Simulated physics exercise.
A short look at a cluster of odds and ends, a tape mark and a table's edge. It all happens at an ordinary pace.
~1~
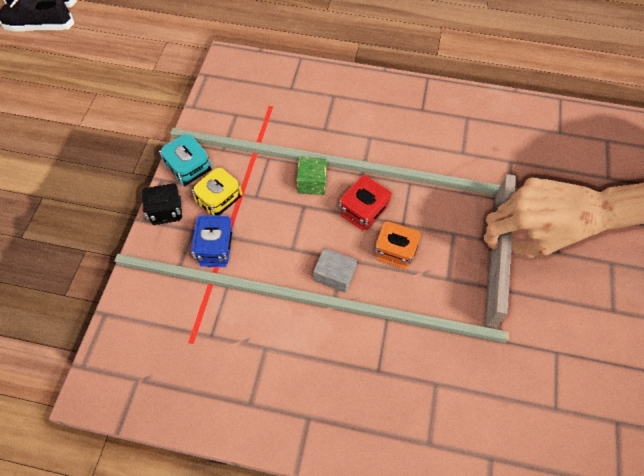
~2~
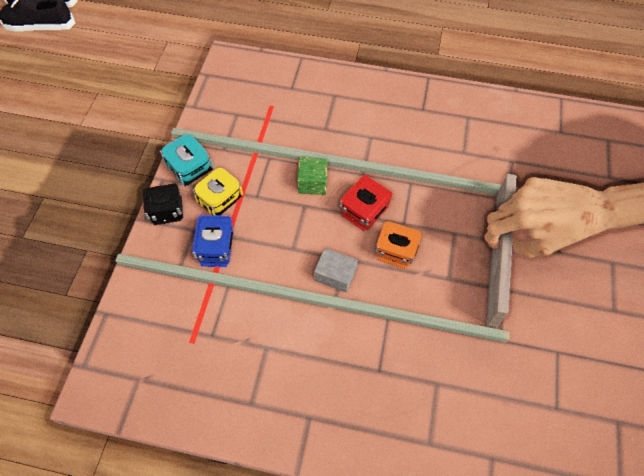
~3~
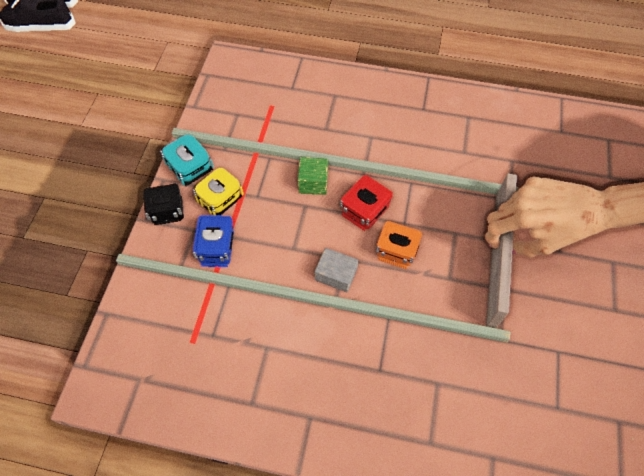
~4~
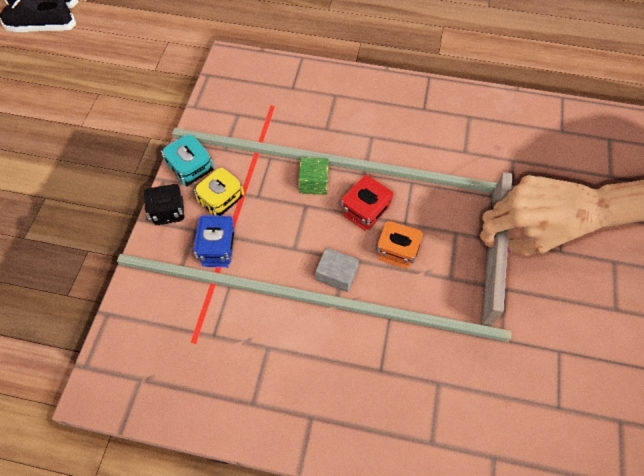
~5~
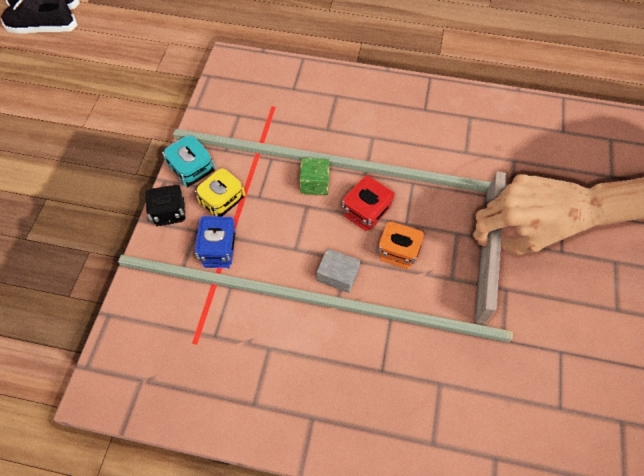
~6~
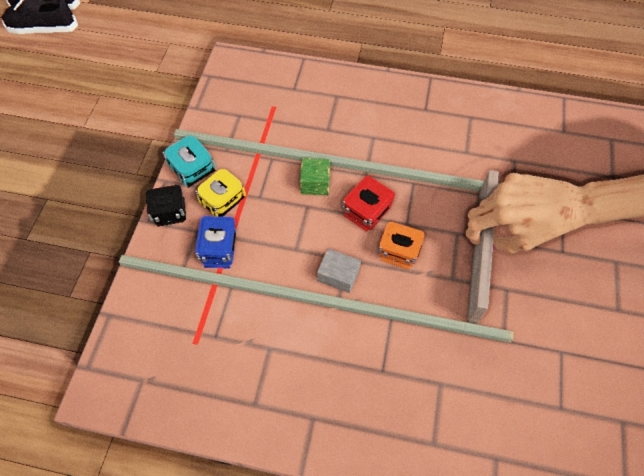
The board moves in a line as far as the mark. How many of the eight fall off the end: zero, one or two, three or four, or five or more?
Here the number that fall off is zero.
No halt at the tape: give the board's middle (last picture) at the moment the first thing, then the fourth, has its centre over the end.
At (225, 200) for the first, at (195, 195) for the fourth.
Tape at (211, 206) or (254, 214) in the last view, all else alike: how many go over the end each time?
Down on the floor: 1 and 0.
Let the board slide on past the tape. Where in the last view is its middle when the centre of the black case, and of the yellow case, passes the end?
About (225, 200), and (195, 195) for the other.
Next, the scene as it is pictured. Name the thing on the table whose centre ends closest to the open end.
That is the black case.
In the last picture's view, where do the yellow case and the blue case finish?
The yellow case at (192, 192), the blue case at (174, 235).
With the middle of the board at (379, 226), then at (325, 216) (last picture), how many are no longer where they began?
At the one place 2, at the other 4.
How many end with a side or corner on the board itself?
4 of them.
Soon after, none off yet; black case at rest near (167, 206); turquoise case at rest near (190, 161); yellow case at rest near (221, 194).
In the end, the number that fall off is zero.
